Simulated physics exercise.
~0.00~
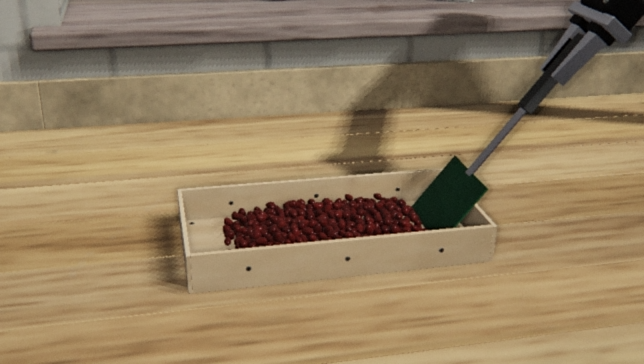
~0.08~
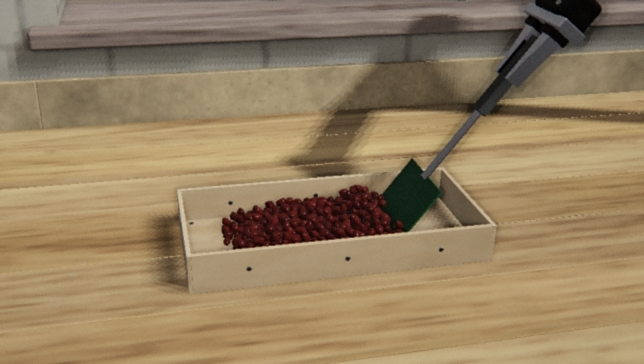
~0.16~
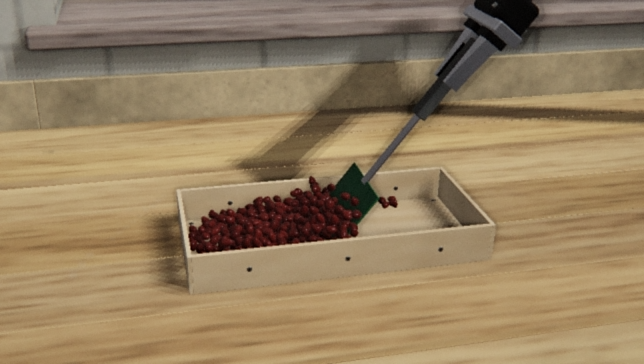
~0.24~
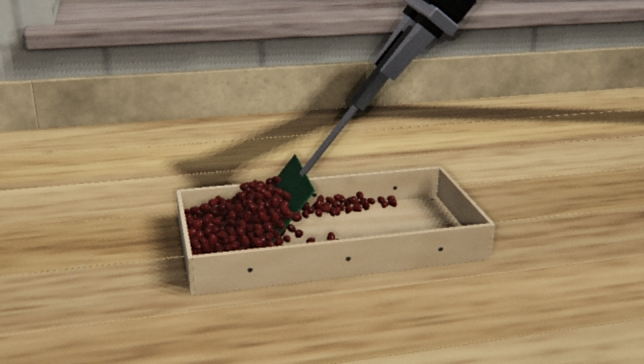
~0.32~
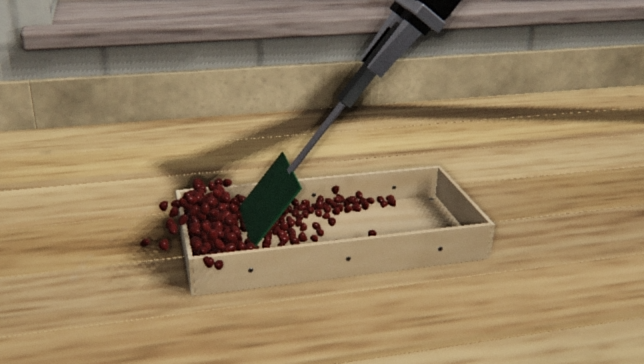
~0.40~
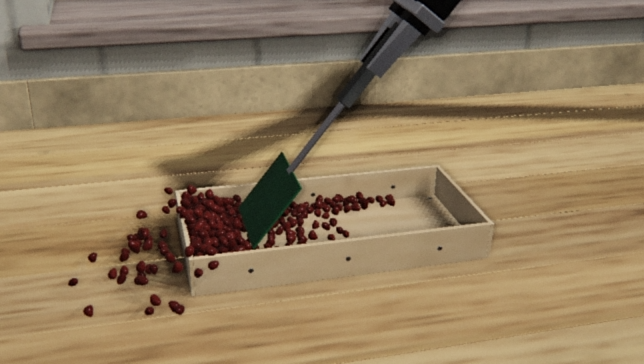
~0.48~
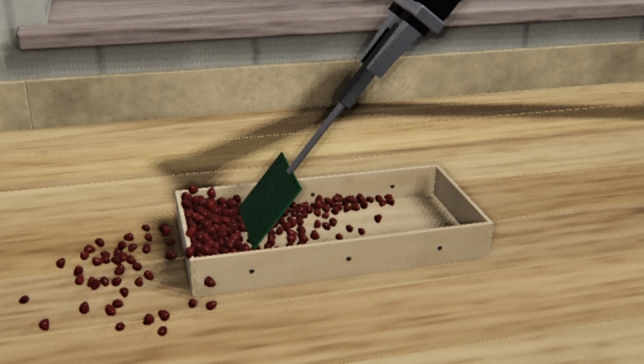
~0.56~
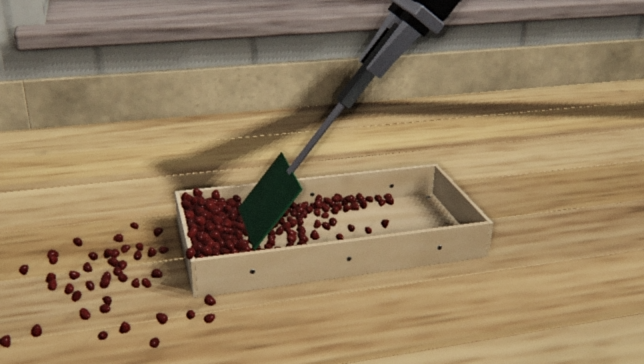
A robot arm pushes red beans left through a tray, spilling some onto the table.
